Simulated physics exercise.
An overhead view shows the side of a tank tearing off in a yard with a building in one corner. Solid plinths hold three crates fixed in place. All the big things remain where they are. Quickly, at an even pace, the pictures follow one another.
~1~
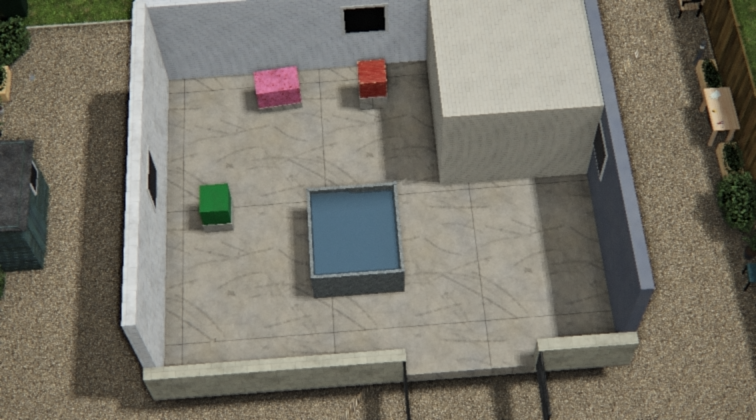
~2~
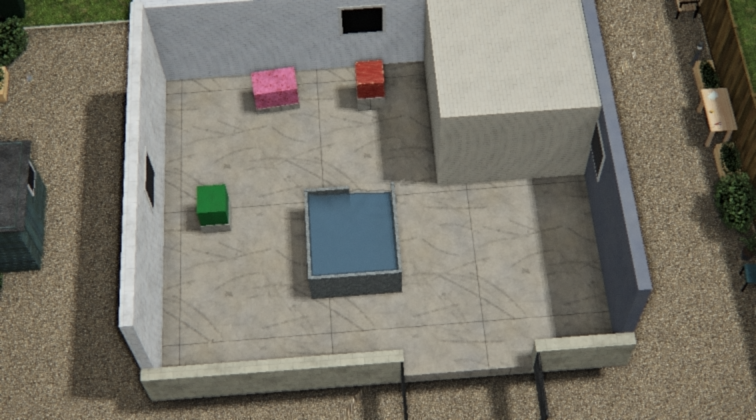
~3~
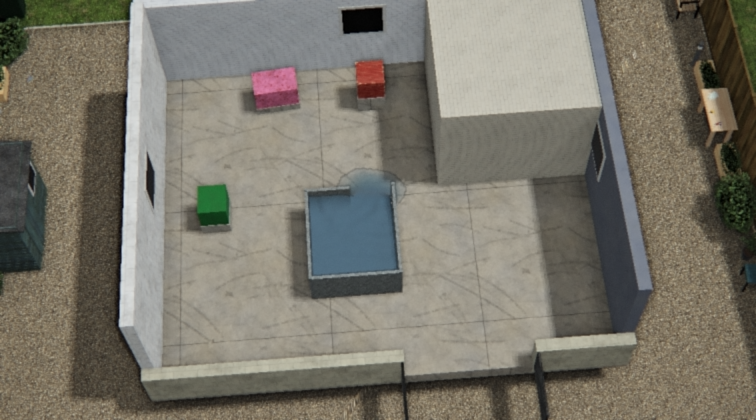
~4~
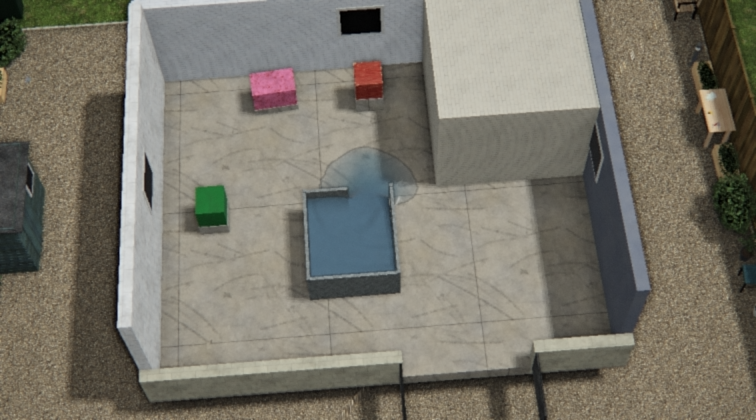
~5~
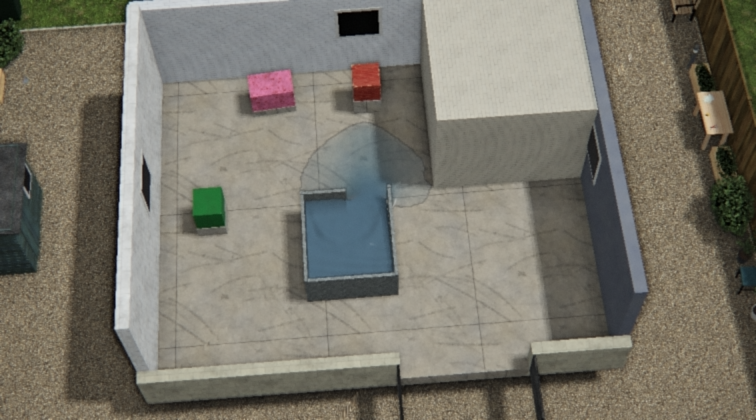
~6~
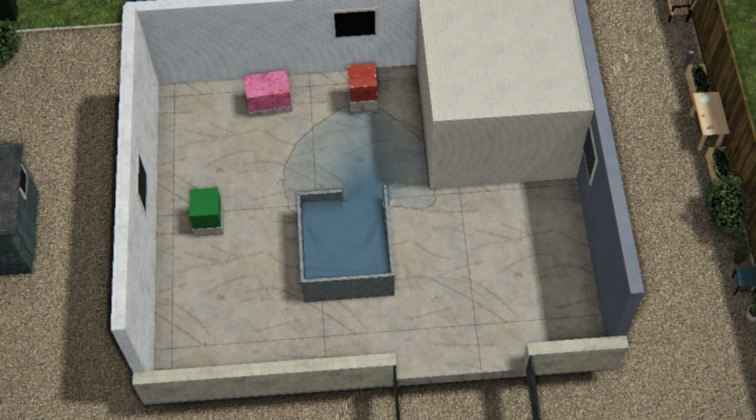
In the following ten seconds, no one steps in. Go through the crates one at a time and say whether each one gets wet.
Crate by crate: Green crate - no, dry; pink crate - yes, wet; red crate - no, dry.
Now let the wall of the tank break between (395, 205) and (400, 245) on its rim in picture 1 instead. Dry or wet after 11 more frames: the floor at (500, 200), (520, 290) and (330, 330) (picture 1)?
The first point is swamped, the second swamped, the third unwetted.
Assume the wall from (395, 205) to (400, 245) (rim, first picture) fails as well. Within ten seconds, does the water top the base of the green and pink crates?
The green crate is not reached, the pink crate is not reached.
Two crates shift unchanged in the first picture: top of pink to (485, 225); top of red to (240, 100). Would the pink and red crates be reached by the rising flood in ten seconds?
First the pink crate: It keeps clear; then the red crate: It keeps clear.
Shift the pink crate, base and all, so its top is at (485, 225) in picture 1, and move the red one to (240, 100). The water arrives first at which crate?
My guess is the one in red.
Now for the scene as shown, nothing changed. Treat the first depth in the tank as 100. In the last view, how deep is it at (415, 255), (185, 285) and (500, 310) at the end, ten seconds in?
4, 4 and 0 in a hundred, in turn.
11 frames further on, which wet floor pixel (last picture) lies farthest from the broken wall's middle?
Somewhere close to (200, 85).
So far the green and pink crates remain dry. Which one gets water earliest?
It's the pink crate here.
A moment on, water covers 20 % of the floor; the green crate not reached, the pink crate water round its plinth, the red crate water round its plinth.
Next, water covers 25 % of the floor; the green crate water round its plinth, the pink crate water round its plinth, the red crate water round its plinth.
Then, water covers 30 % of the floor; the green crate water round its plinth, the pink crate water round its plinth, the red crate water round its plinth.
Later, water covers 60 % of the floor; the green crate water round its plinth, the pink crate water round its plinth, the red crate water round its plinth.
In the end, water covers 75 % of the floor; the green crate stayed above the water, the pink crate was topped, the red crate stayed above the water.
